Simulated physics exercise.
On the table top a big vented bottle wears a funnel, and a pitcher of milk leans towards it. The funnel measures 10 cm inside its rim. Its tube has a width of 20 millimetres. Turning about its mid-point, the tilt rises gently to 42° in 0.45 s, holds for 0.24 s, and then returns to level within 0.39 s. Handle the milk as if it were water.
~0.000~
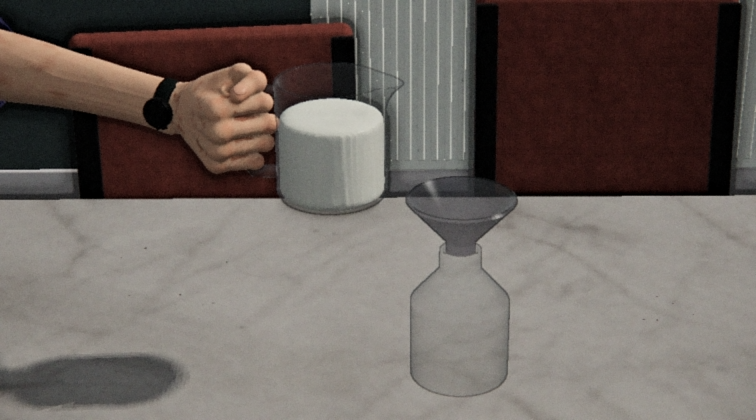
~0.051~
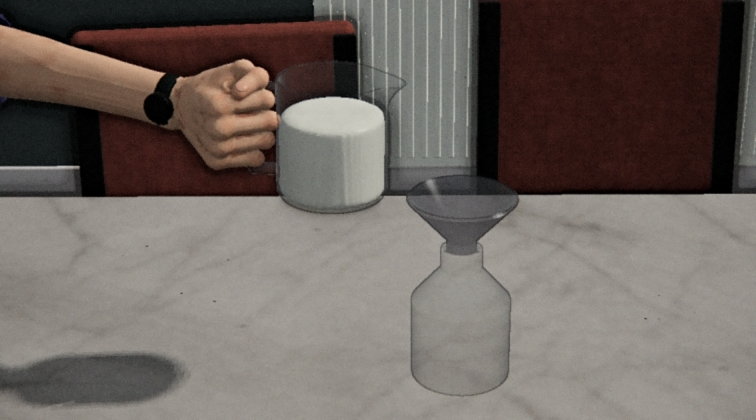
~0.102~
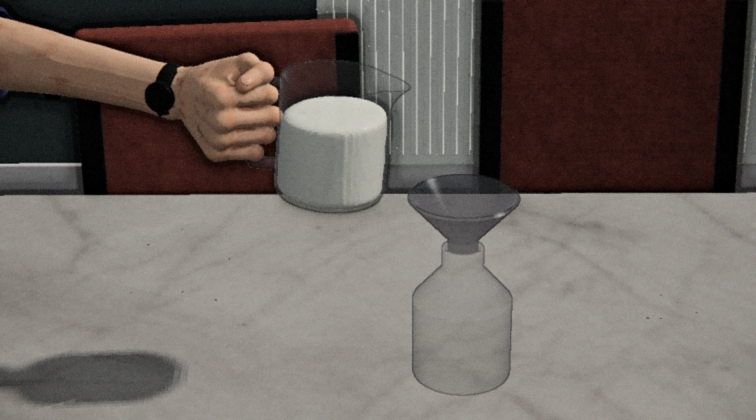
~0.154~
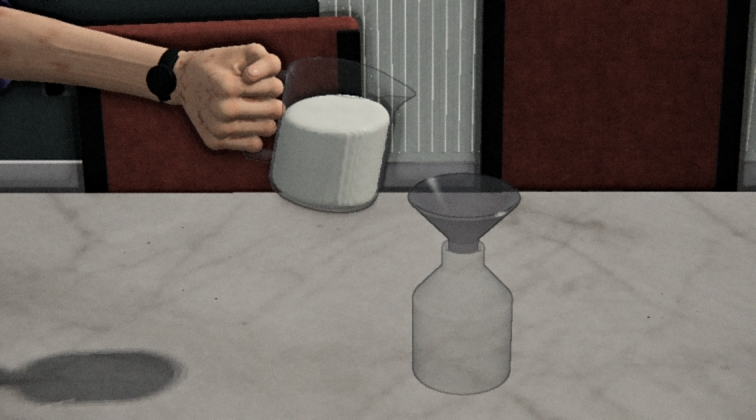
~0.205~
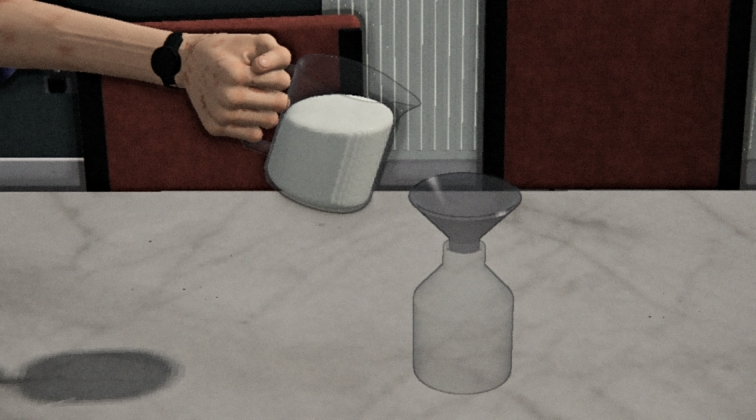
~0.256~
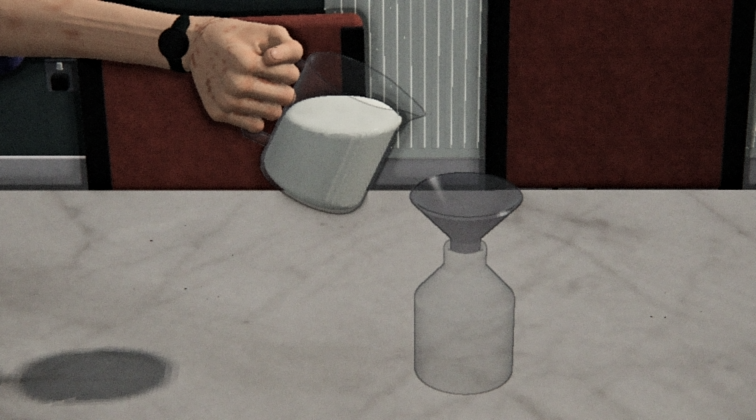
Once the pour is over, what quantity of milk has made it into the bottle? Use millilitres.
Roughly 55 ml has made it in.
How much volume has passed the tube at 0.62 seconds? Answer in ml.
About 10 ml.
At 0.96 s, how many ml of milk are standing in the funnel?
Roughly 15 ml sits in the funnel.
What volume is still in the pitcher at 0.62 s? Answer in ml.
About 640 ml.
Then, 0.47 s in, the tilt is 42° and 0 ml has passed the tube, 0 ml is in the funnel, 665 ml in the pitcher and 0 ml has missed.
Then, 0.62 s in, the tilt is 42° and 5 ml has passed the tube, 15 ml is in the funnel, 640 ml in the pitcher and 0 ml has missed.
Then, 0.79 s in, the tilt is 36° and 20 ml has passed the tube, 20 ml is in the funnel, 625 ml in the pitcher and 0 ml has missed.
Then, 0.96 s in, the tilt is 9° and 40 ml has passed the tube, 15 ml is in the funnel, 620 ml in the pitcher and 0 ml has missed.
Finally, 55 ml has passed the tube, 0 ml is in the funnel, 620 ml in the pitcher and 5 ml has missed.
